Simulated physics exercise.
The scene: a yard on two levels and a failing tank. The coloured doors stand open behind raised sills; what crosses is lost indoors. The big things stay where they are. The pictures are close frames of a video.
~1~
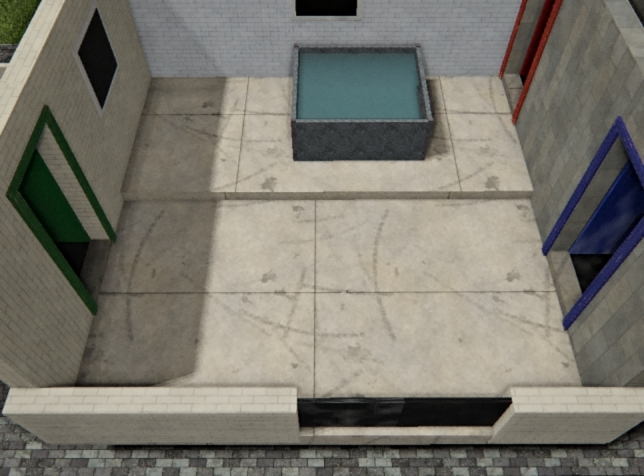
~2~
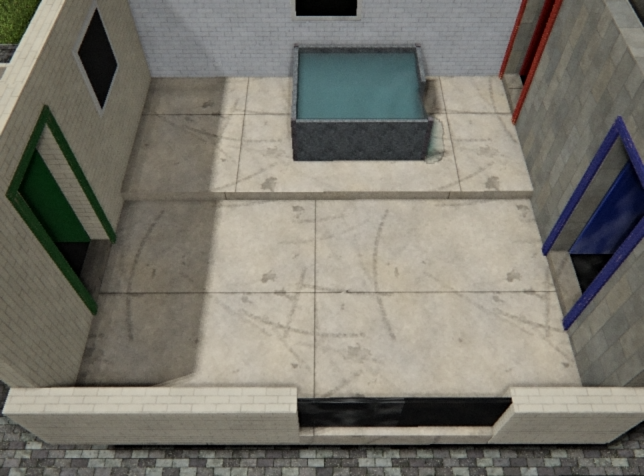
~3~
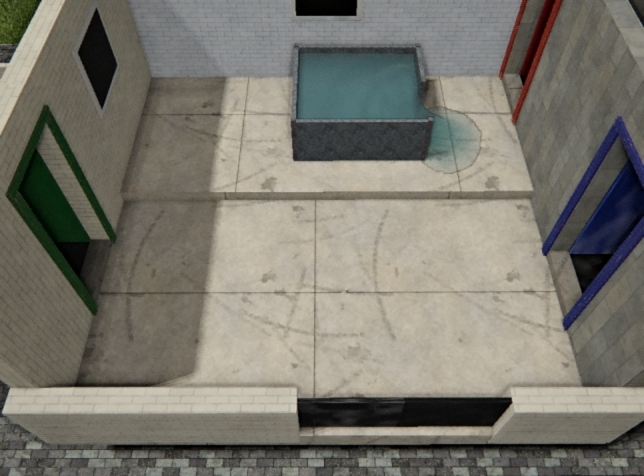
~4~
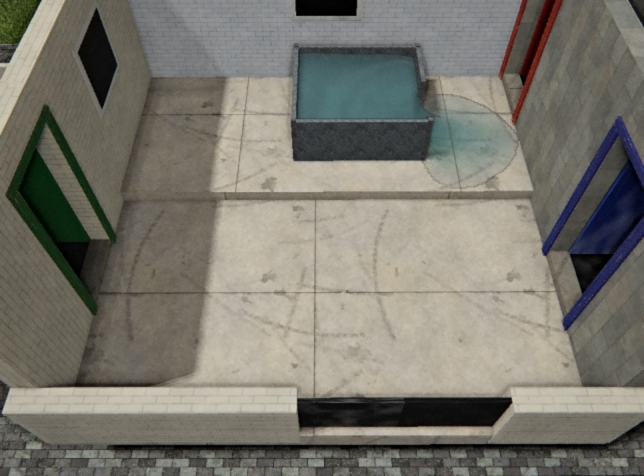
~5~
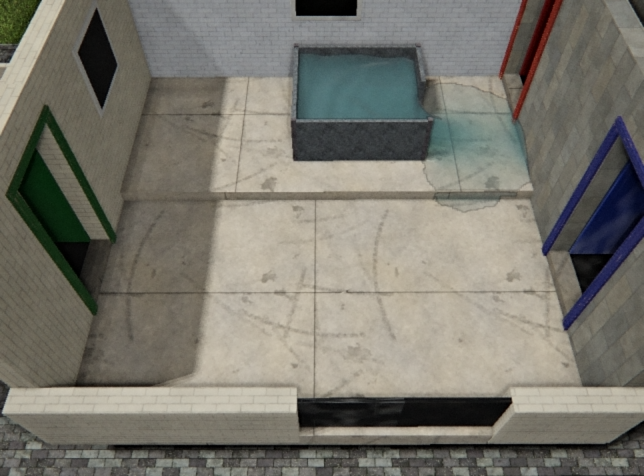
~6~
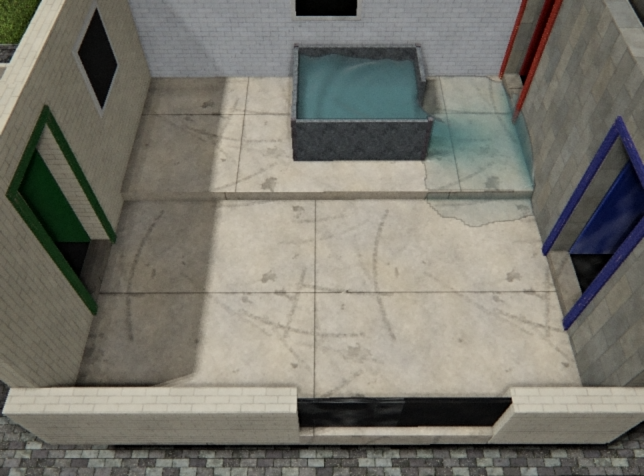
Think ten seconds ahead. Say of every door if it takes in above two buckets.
One by one: The red door lets in a lot; the blue door admits no more than that; the green door admits no more than that.
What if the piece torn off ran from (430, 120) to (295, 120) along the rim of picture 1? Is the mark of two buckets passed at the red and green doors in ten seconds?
One by one: Red holds; green holds.
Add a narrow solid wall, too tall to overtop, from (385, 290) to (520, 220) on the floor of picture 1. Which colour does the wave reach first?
First comes the red door.
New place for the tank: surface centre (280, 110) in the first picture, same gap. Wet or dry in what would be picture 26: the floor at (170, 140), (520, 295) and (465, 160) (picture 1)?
In turn: No water, flooded, covered.
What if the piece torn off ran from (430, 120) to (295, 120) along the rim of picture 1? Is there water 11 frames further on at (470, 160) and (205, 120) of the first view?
One after the other: Not flooded, clear.
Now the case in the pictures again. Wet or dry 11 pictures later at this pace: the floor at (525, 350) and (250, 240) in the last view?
In that order: Under water, not flooded.
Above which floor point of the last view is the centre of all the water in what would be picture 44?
Roughly at (368, 207).
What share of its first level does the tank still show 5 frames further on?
I make it 68 per cent.
A moment on, water covers 15 % of the floor; the red door under two buckets in, the blue door wet at the sill, nothing in, the green door not reached.
Next, water covers 25 % of the floor; the red door over two buckets in, the blue door wet at the sill, nothing in, the green door not reached.
Then, water covers 40 % of the floor; the red door over two buckets in, the blue door wet at the sill, nothing in, the green door not reached.
Later, water covers 70 % of the floor; the red door over two buckets in, the blue door wet at the sill, nothing in, the green door wet at the sill, nothing in.
In the end, water covers 80 % of the floor; the red door over two buckets in, the blue door wet at the sill, nothing in, the green door wet at the sill, nothing in.
